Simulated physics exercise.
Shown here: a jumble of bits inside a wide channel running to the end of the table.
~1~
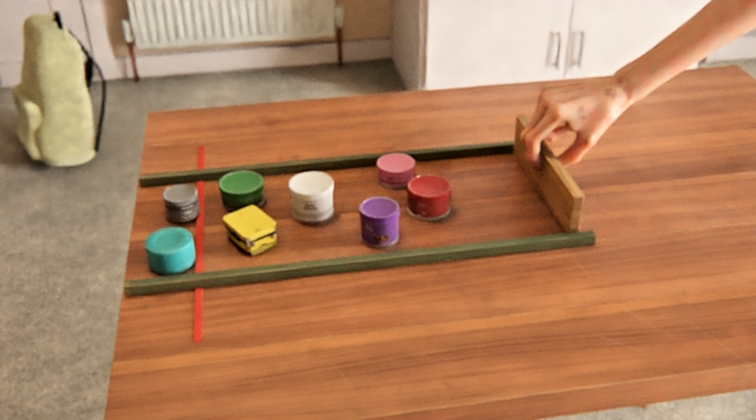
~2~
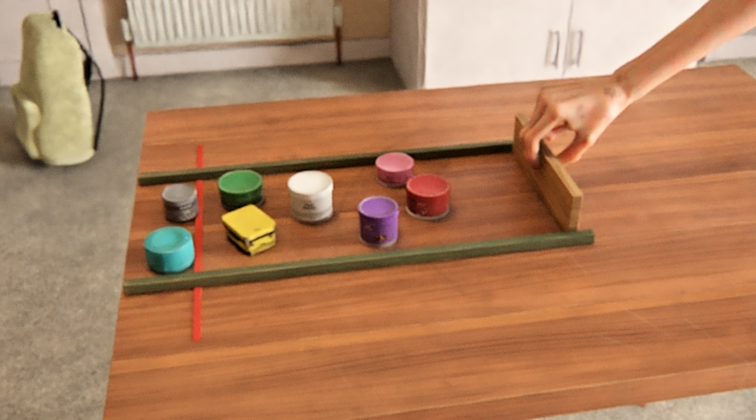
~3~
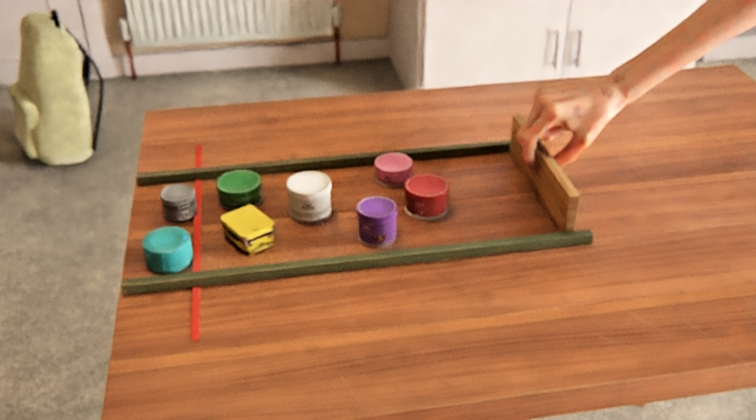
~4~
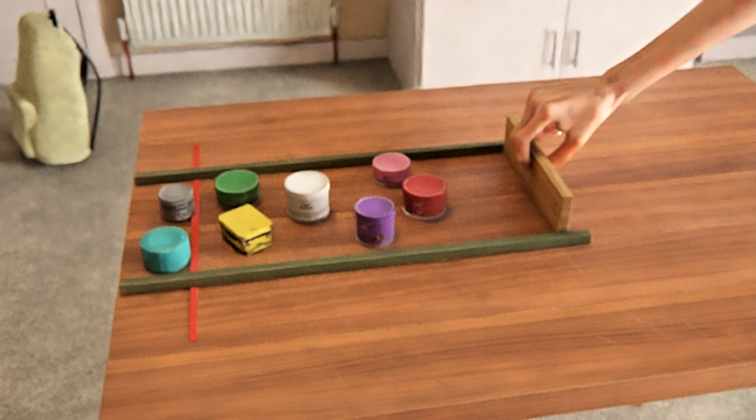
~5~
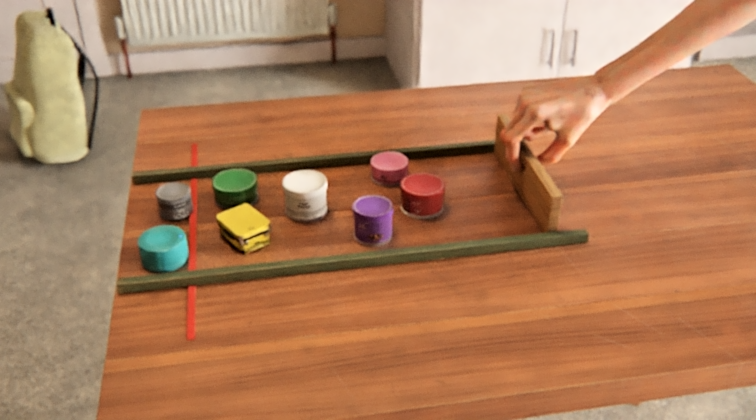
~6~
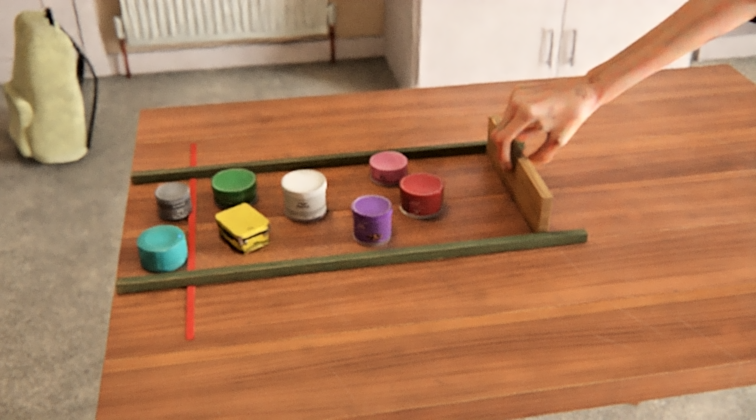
A wooden table in a room with a radiator, white cupboards and a pale green bag on the floor is seen from above at an angle. Between two dark green rails sit turquoise, grey, green, white, purple, pink and red containers and a yellow case, with red tape crossing at the left. A hand at the right slides a wooden board slightly left, the containers staying put, as the view drifts very slightly.
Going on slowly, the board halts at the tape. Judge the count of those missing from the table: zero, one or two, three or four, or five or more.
My judgement: One or two.
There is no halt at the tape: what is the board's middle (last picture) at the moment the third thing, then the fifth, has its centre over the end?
About (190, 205), then about (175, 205).
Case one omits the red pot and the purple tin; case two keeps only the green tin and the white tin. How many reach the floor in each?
Tally of falls: 1 for the first try, 0 for the second.
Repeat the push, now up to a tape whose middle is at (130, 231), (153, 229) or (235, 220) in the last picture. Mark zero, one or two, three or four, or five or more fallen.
Taking the tapes one at a time, the count is five or more, then 5 or more, then no fall at all.
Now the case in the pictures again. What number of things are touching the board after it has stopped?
At rest, 3 are in contact.
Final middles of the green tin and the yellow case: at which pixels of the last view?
About (131, 187), and the other about (130, 244).
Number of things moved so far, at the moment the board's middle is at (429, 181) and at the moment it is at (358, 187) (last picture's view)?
Note: First position 1; second position 4.
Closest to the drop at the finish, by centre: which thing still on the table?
Answer: The green tin.
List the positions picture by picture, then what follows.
In the first frame, turquoise lid (170, 250); grey tub (182, 204); green tin (242, 191); board (545, 172); tape (200, 227).
In the second frame, grey tub (181, 203); board (544, 171).
In the third frame, green tin (240, 191); red pot (427, 197).
In the fourth frame, turquoise lid (166, 250); pink pot (392, 170).
In the fifth frame, grey tub (175, 201); yellow case (244, 229).
In the sixth frame, turquoise lid (163, 249); grey tub (174, 201); green tin (235, 189); board (516, 172); tape (192, 224).
Soon after, none off yet; turquoise lid at rest near (163, 249); grey tub at rest near (174, 201); green tin at rest near (235, 189).
Then, none off yet; turquoise lid moved a little near (148, 254); grey tub moved about its own width near (153, 200); green tin moved about its own width near (179, 183).
At rest, the number that fall off is one or two; fallen, grey tub and turquoise lid.
